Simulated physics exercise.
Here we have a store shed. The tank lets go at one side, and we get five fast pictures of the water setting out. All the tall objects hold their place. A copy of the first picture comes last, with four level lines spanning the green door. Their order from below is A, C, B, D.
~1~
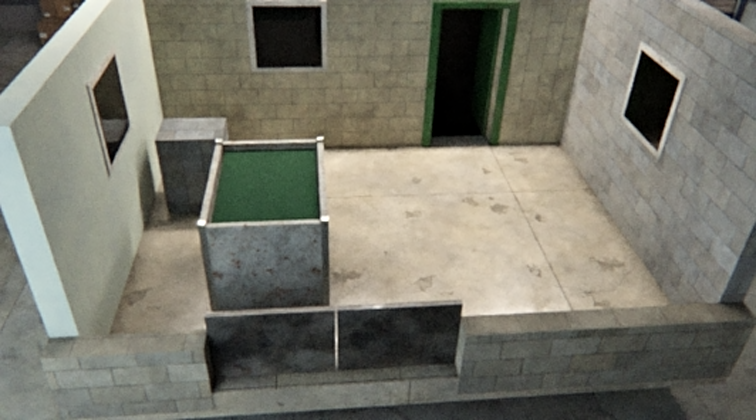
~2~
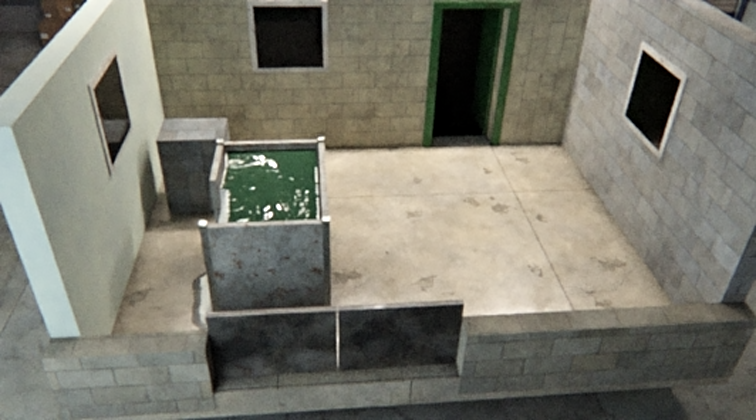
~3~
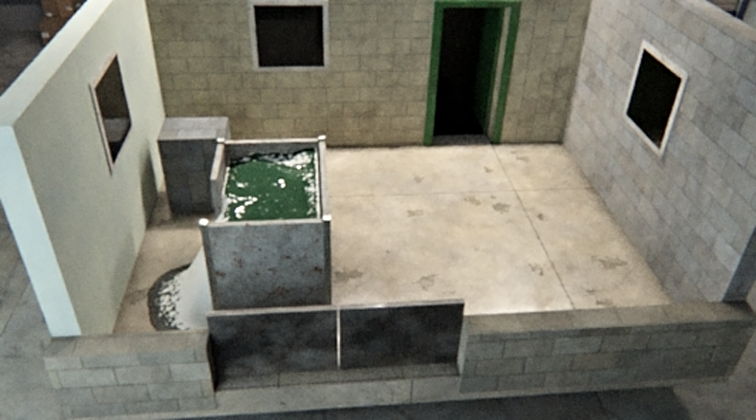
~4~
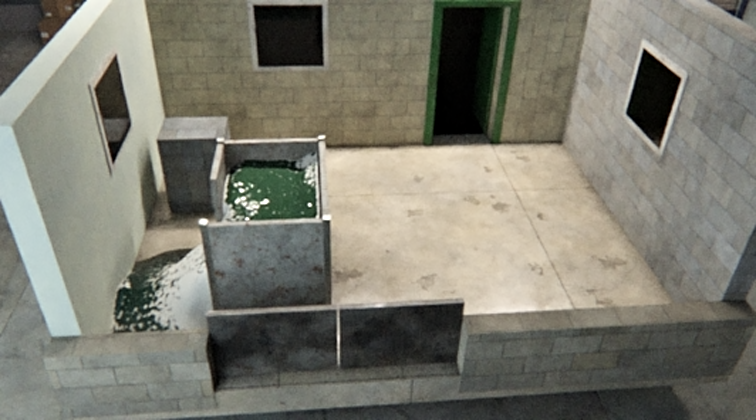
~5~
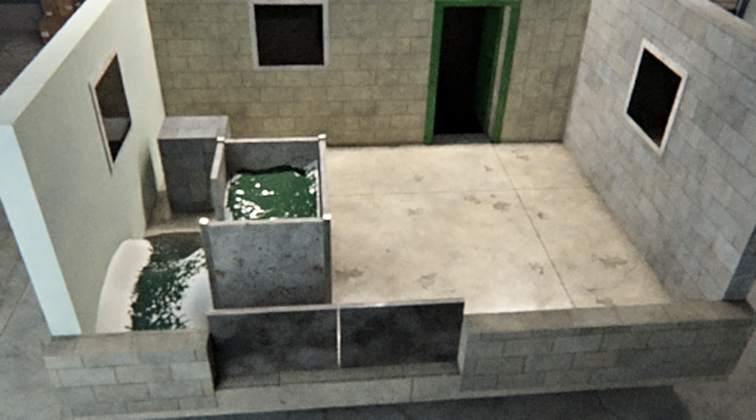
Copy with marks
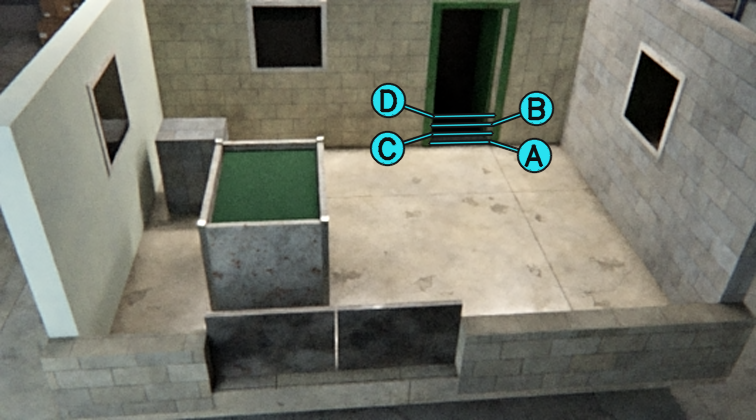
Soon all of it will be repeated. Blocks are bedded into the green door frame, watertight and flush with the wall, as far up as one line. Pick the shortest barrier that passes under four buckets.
C is the one.
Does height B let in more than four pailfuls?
No, not at all.
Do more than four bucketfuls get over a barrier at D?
No.
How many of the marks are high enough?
Three of the four.
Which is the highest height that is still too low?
Height A.
On the marked copy, A at (460, 142); B at (462, 125); C at (461, 133); D at (463, 116); from the bottom up A, C, B, D.
With A, about 8 bucketfuls get in.
With B, nothing gets over.
With C, nothing gets over.
With D, nothing gets over.
